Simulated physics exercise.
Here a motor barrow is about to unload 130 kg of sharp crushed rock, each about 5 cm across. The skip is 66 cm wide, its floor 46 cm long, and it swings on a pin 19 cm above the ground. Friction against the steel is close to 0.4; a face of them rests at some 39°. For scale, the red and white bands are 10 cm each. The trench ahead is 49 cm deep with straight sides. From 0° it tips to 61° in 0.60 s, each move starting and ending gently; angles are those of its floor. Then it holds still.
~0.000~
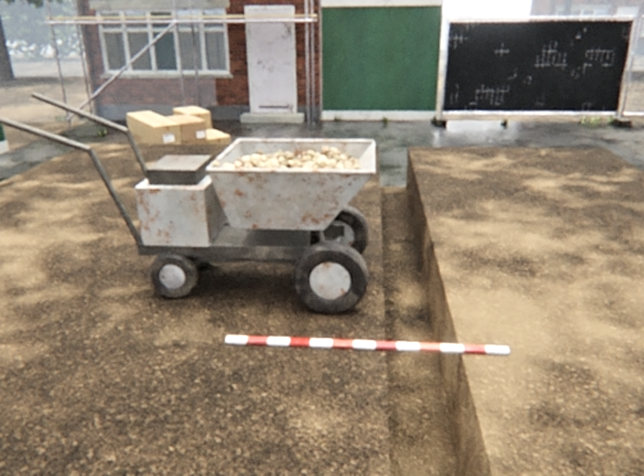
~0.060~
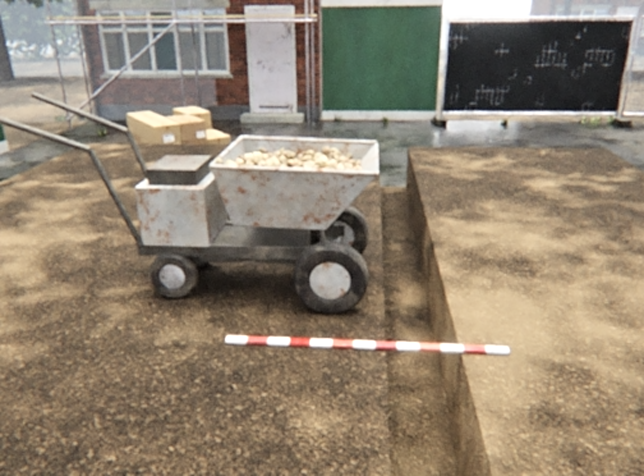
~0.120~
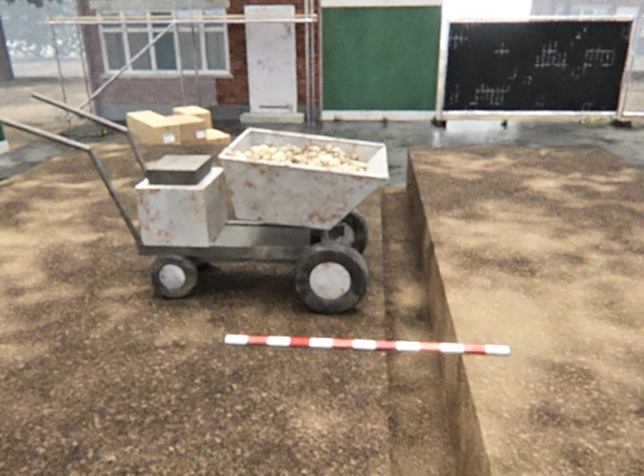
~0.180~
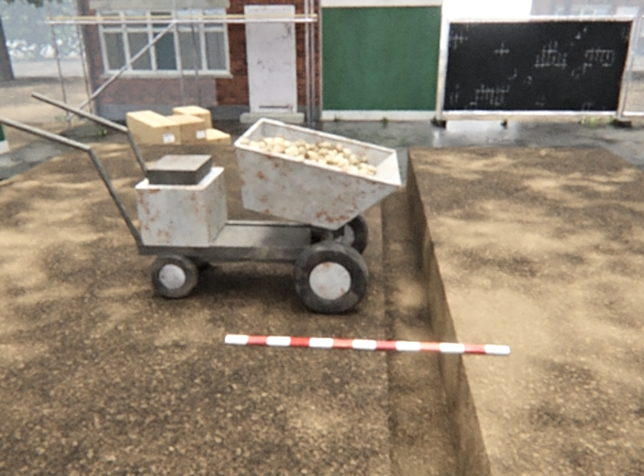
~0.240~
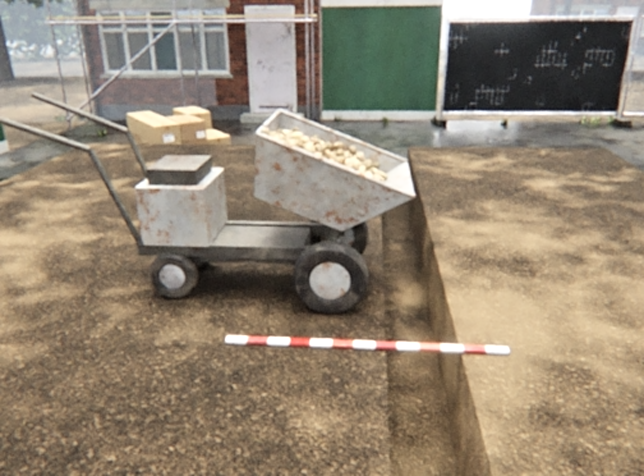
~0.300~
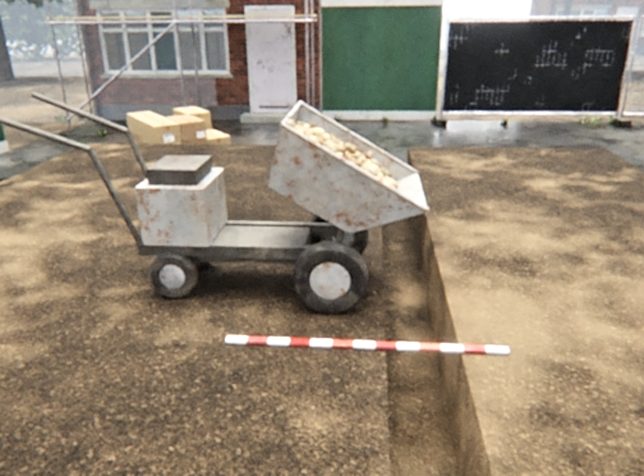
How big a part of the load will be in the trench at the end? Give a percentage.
Roughly 3 per cent ends in the trench.
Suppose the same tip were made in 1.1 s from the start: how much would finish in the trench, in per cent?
In that case some 10 per cent.
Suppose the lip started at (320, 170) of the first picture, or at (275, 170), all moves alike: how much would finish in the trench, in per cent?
First some 30, then 45 per cent.
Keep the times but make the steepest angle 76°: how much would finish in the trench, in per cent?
Then about 5 per cent.
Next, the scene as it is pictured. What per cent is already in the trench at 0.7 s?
About 0 per cent by then.
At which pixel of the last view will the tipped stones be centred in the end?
Near (496, 287).
After 0.4 s the floor is at 51°; 100 % in the skip; the foremost stones are at (424, 217).
After 0.7 s the floor is at 61°; 90 % in the skip, 10 % past the trench; the foremost stones are at (499, 292).
After 1.0 s the floor is at 61°; 57 % in the skip, 43 % past the trench; the foremost stones are at (609, 302).
After 3.0 s the floor is at 61°; 50 % in the skip, 3 % in the trench, 47 % past the trench; the foremost stones are past the picture's edge.
